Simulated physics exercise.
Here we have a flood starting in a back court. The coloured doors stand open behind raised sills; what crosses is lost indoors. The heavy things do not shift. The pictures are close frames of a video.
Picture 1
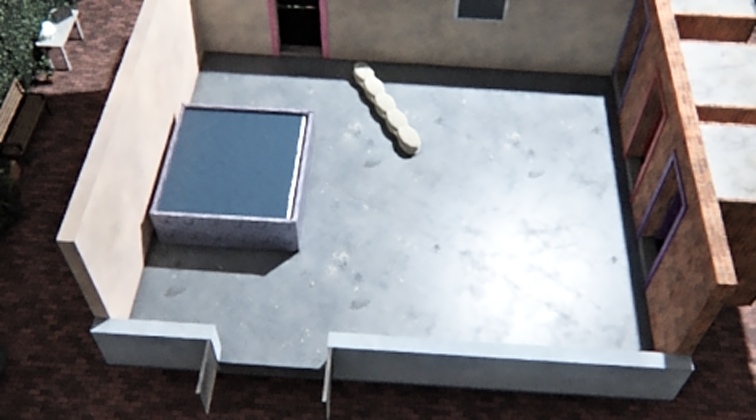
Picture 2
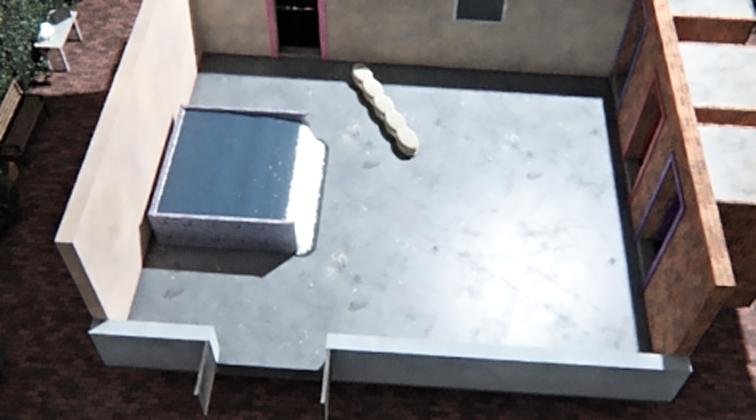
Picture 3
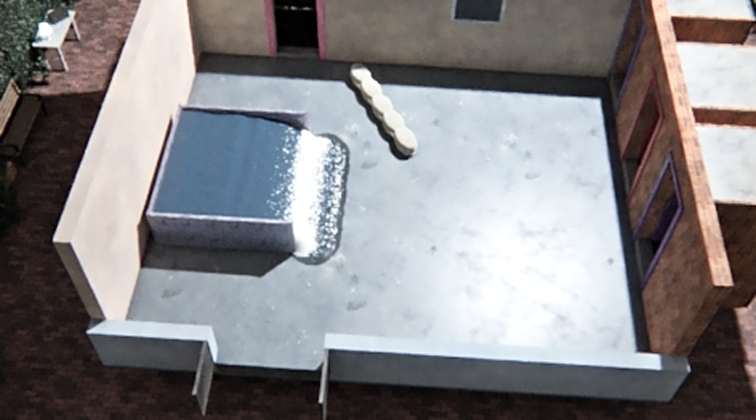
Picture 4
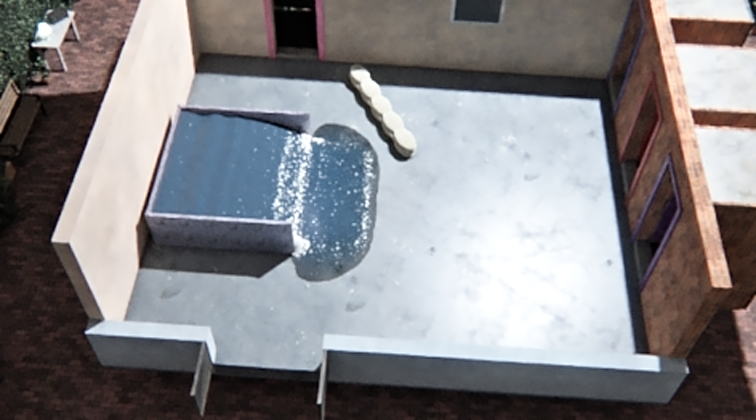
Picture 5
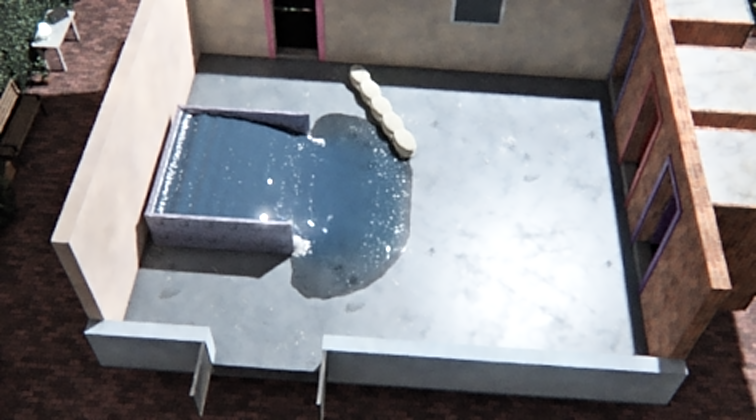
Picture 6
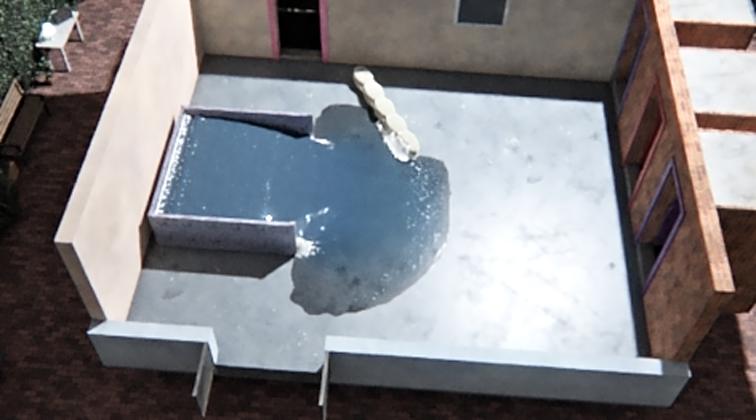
In a walled back court, water pours from a tank's open right side and spreads rightward.
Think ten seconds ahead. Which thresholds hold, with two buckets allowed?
One by one: The red door floods; the blue door holds within the limit; the pink door holds within the limit; the purple door floods.
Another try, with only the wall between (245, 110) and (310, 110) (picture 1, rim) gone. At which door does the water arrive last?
I say the door marked purple.
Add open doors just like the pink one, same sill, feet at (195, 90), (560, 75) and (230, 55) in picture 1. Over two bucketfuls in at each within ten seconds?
In that order: Holds, passes that mark, takes less.
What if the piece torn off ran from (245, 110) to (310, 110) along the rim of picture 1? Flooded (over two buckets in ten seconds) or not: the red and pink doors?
Then: The red door stays under, the pink door passes that mark.
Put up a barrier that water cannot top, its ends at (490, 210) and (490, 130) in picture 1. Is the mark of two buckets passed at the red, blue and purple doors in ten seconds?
In short: The red one keeps below it, the blue one lets less in, the purple one goes over.
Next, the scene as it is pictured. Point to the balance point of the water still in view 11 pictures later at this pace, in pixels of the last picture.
Near (384, 207).
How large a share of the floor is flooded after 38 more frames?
Near 80 in a hundred.
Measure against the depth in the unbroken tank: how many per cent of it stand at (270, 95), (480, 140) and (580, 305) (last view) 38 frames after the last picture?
In that order: 2, 2 and 18 per cent.
A moment on, water covers 40 % of the floor; the red door not reached, the blue door not reached, the pink door not reached, the purple door not reached.
Next, water covers 60 % of the floor; the red door under two buckets in, the blue door not reached, the pink door not reached, the purple door under two buckets in.
Then, water covers 70 % of the floor; the red door far over two buckets in, the blue door wet at the sill, nothing in, the pink door under two buckets in, the purple door far over two buckets in.
Later, water covers 80 % of the floor; the red door far over two buckets in, the blue door wet at the sill, nothing in, the pink door under two buckets in, the purple door far over two buckets in.
In the end, water covers 95 % of the floor; the red door far over two buckets in, the blue door wet at the sill, nothing in, the pink door under two buckets in, the purple door far over two buckets in.
